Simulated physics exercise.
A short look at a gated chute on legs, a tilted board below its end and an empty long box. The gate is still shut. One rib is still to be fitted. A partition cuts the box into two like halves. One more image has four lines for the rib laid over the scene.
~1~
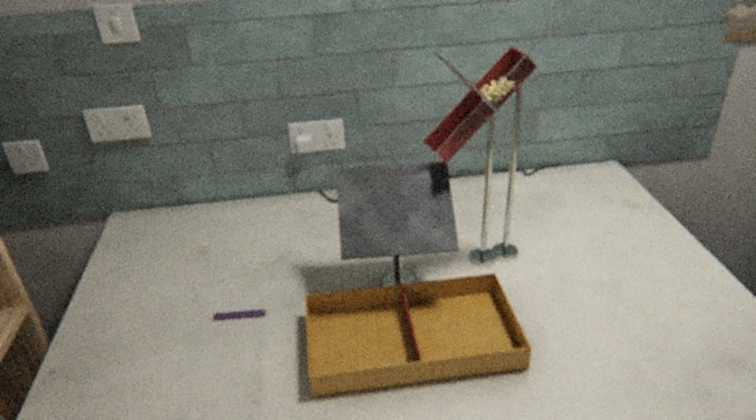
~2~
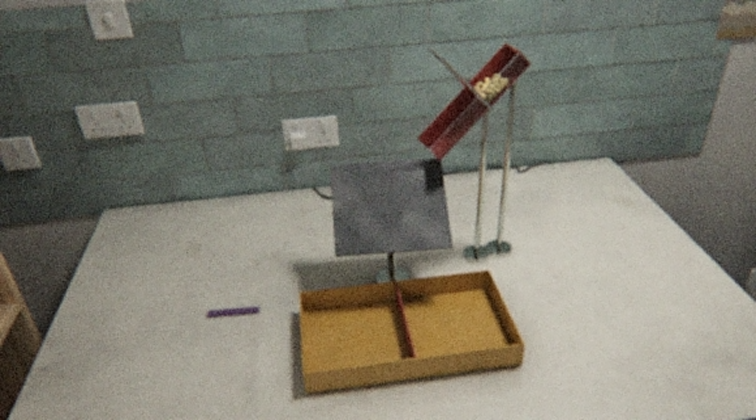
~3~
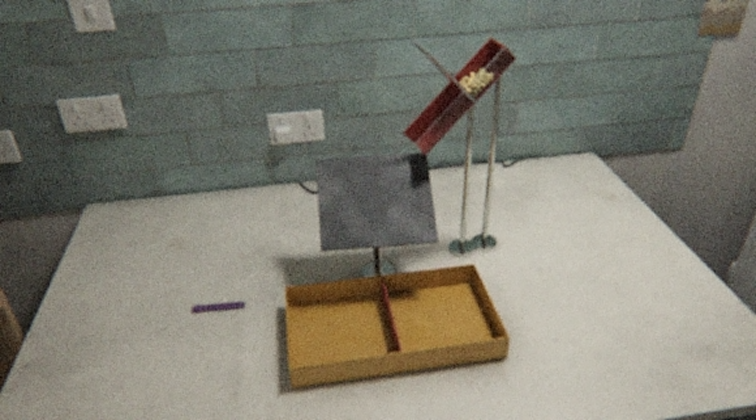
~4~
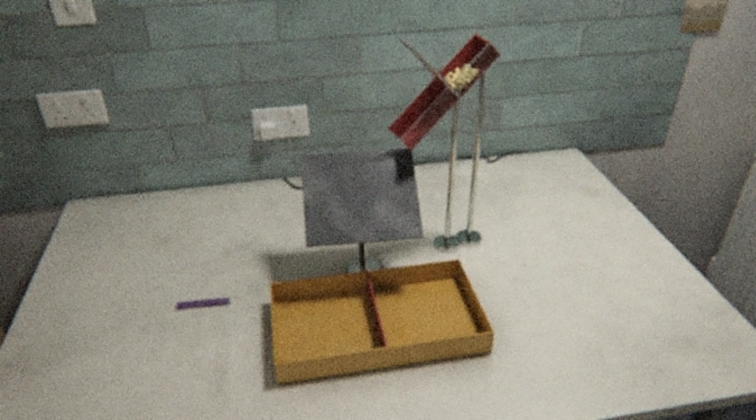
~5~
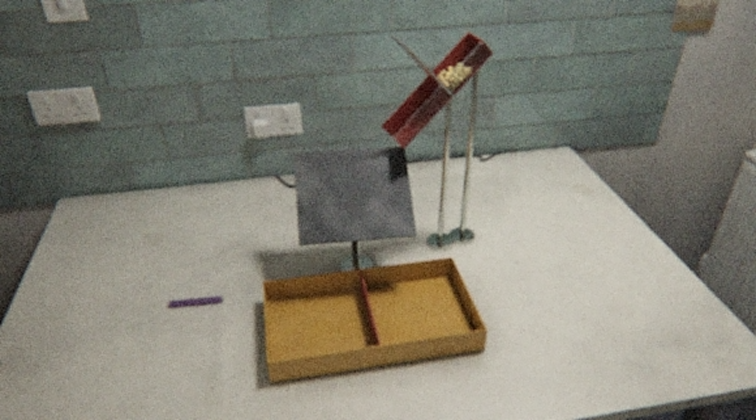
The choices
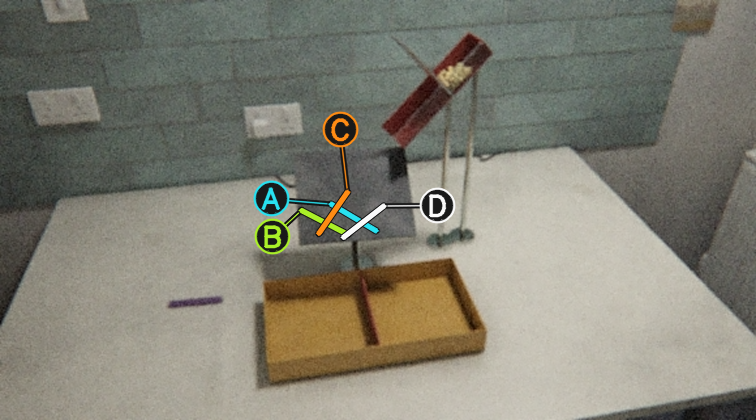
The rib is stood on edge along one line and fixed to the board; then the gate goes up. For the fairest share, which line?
B works best here.
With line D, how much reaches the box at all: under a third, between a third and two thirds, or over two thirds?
Line D gives over two thirds.
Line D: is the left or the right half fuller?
Left.
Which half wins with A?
Right.
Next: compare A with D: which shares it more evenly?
Line A.
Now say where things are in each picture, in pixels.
Load behind the gate (494, 94), soya beans; lip of the chute (440, 158), sloping fairly steeply, in the first picture.
Middle of the board (390, 205), tilted fairly steeply; middle of its low edge (394, 252); of its high edge (386, 161), in the second picture.
Front corners of the box (290, 368) and (509, 337); front end of its middle wall (402, 352); gate still shut (454, 82), in the third picture.
Middle of the load (458, 81); lip (405, 145), in the fourth picture.
Middle of the load (451, 79); lip (398, 143), in the fifth picture.
On the marked copy, line A from (331, 204) to (376, 230); line B from (301, 210) to (348, 234); line C from (347, 192) to (318, 233); line D from (383, 205) to (343, 237).
For line A, of what is caught, about a tenth in the left half, the larger part in the right.
For line B, of what is caught, roughly half in the left half, roughly half in the right.
For line C, of what is caught, the larger part in the left half, about a tenth in the right.
For line D, of what is caught, every piece in the left half, not one piece in the right.
